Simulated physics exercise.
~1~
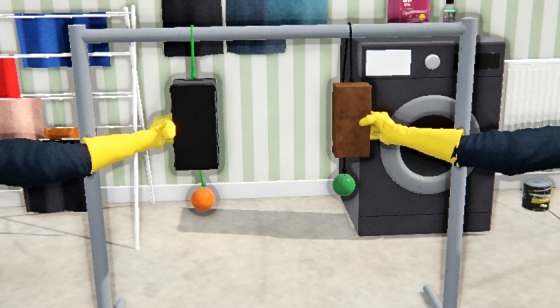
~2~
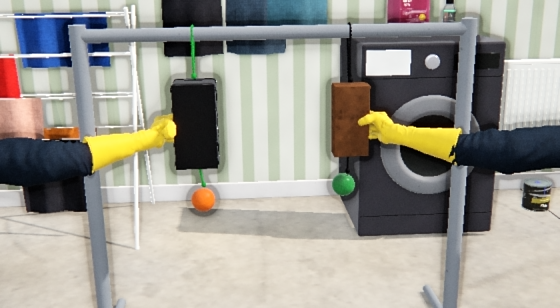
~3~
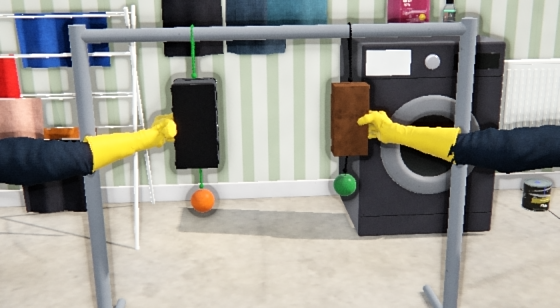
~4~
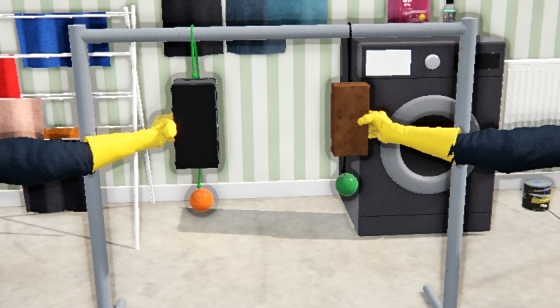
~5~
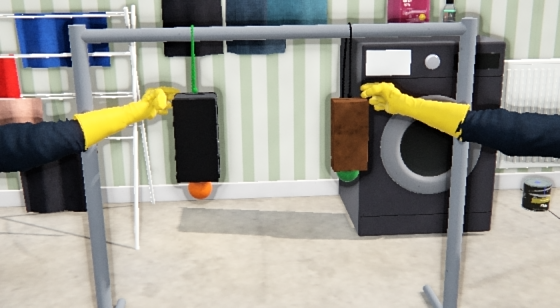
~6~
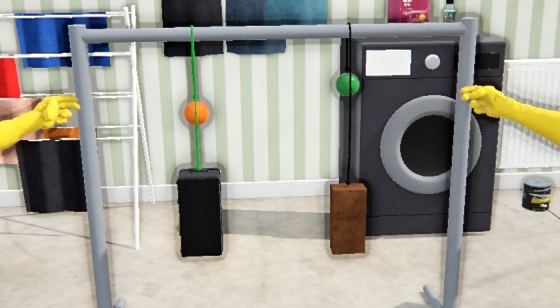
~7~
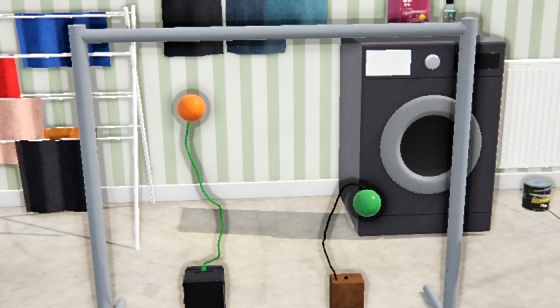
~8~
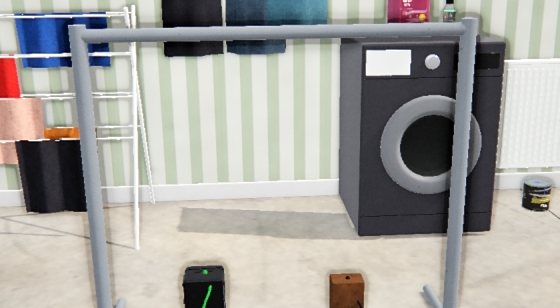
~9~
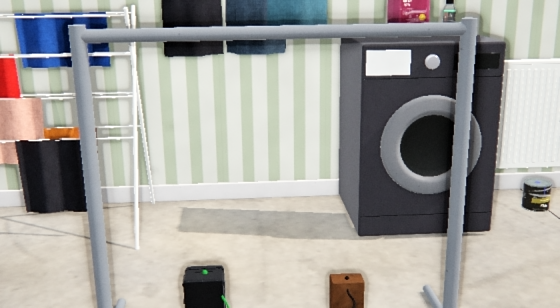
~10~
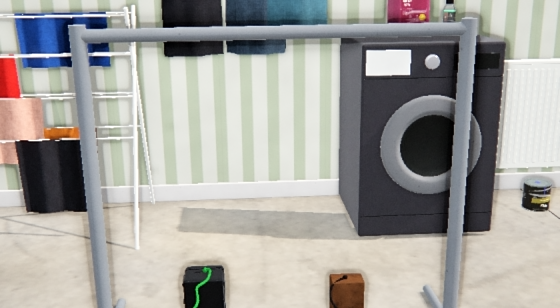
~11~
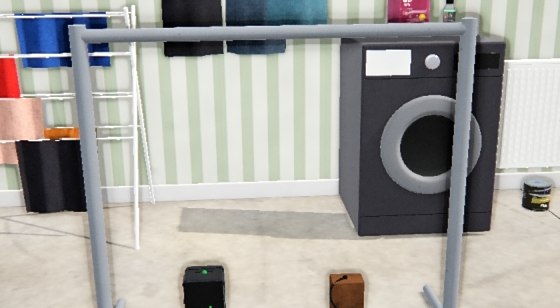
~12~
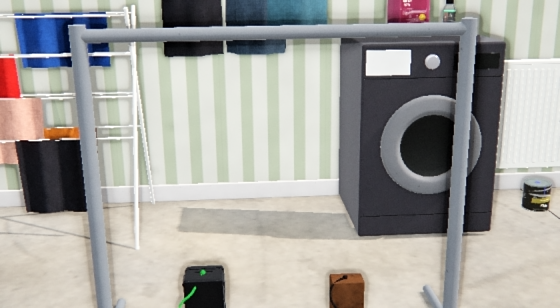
We see two yellow-gloved hands hold a black case and a brown brick beneath a grey rail, with orange and green balls hanging on cords. The hands let go and withdraw, both blocks drop as the balls rise, and the blocks end on the floor.
